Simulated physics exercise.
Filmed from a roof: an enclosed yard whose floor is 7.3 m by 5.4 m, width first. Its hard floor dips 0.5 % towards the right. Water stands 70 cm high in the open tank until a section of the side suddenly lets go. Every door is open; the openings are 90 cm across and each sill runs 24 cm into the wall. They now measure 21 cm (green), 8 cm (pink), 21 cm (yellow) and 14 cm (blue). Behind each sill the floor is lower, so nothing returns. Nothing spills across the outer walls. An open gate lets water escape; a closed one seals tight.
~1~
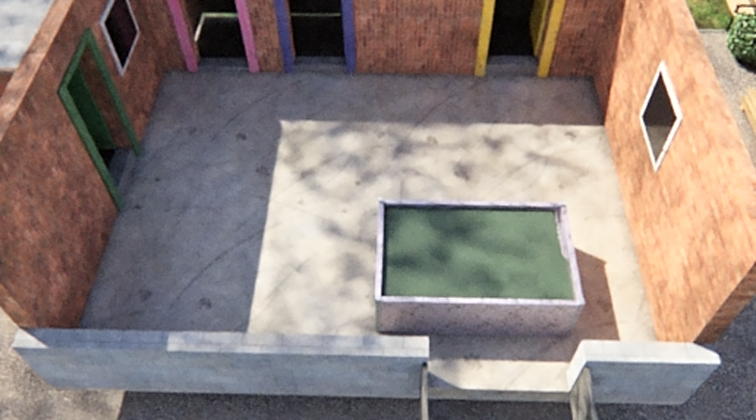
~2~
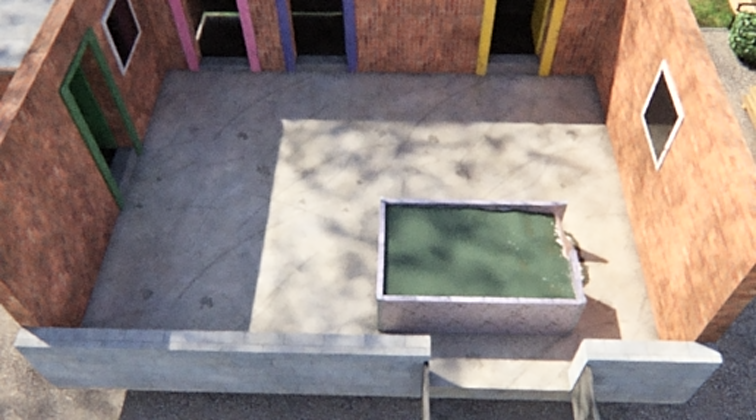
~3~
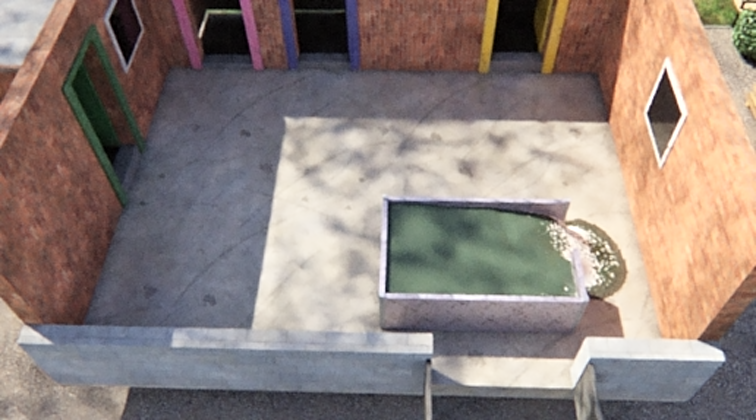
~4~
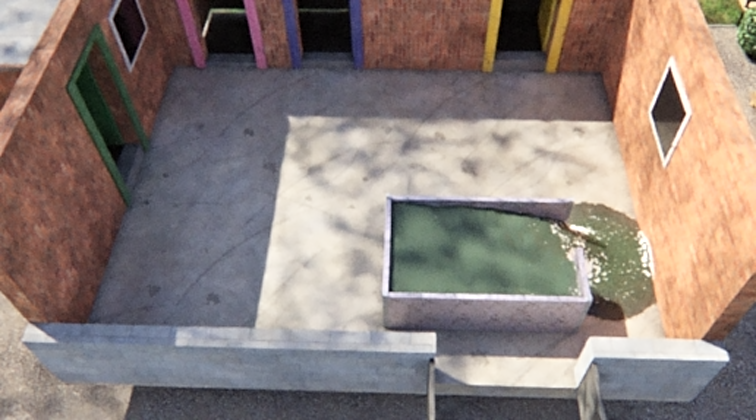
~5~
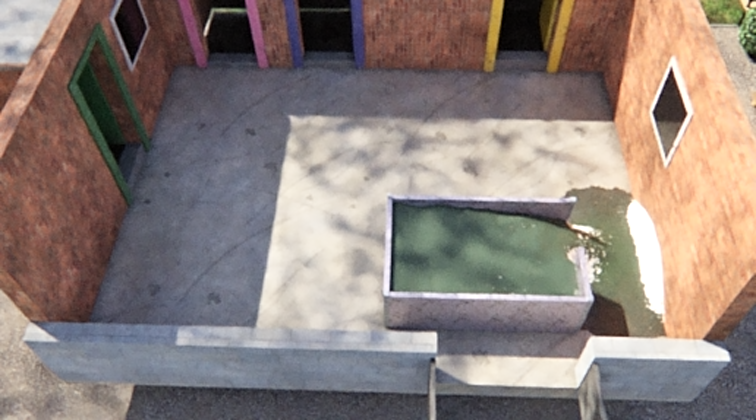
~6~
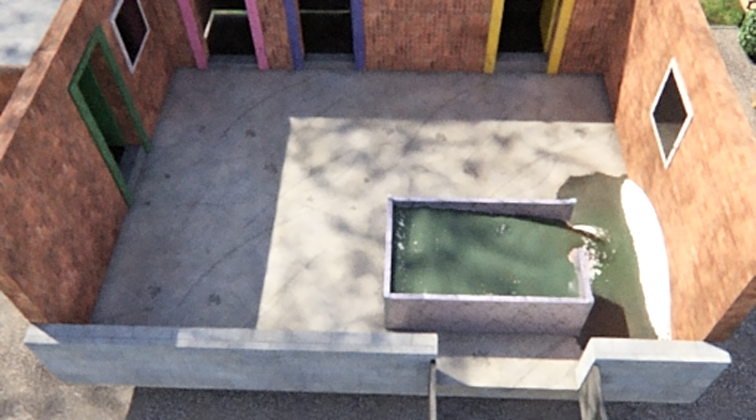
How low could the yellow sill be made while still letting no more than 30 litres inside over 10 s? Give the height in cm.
It would have to be roughly 13 cm high.
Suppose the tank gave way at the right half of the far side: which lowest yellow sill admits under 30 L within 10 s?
About 23 cm.
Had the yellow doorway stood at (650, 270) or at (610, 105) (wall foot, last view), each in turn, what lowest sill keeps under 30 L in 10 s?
Roughly 38 and 12.0 cm.
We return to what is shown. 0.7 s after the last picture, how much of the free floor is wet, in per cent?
About 10 per cent.
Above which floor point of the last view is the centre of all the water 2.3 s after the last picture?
Near (523, 248).
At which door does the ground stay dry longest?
It is the green one.
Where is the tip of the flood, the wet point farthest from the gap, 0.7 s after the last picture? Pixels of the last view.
Near (603, 94).
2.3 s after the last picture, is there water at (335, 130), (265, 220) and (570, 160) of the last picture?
In turn: Dry, dry, flooded.
Then, 0.7 s after the last picture water covers 10 % of the floor, deepest (49 cm) near (642, 260); it has not reached the yellow door.
Then, 2.3 s after the last picture water covers 30 % of the floor, deepest (32 cm) near (642, 260); 19 cm at the yellow door, 0 litres in over its 21 cm sill.
Then, 9.3 s after the last picture water covers 95 % of the floor, deepest (12 cm) near (642, 260); 8 cm at the yellow door, 0 litres in over its 21 cm sill.
At the yellow door as built, the water peaked near 21 cm, 1.9 s after the last picture.
Run again over the same 10 s with other heights there, 39 litres in over 12 cm, 20 litres over 14 cm. The limit of 30 litres is kept from about 13 cm up.
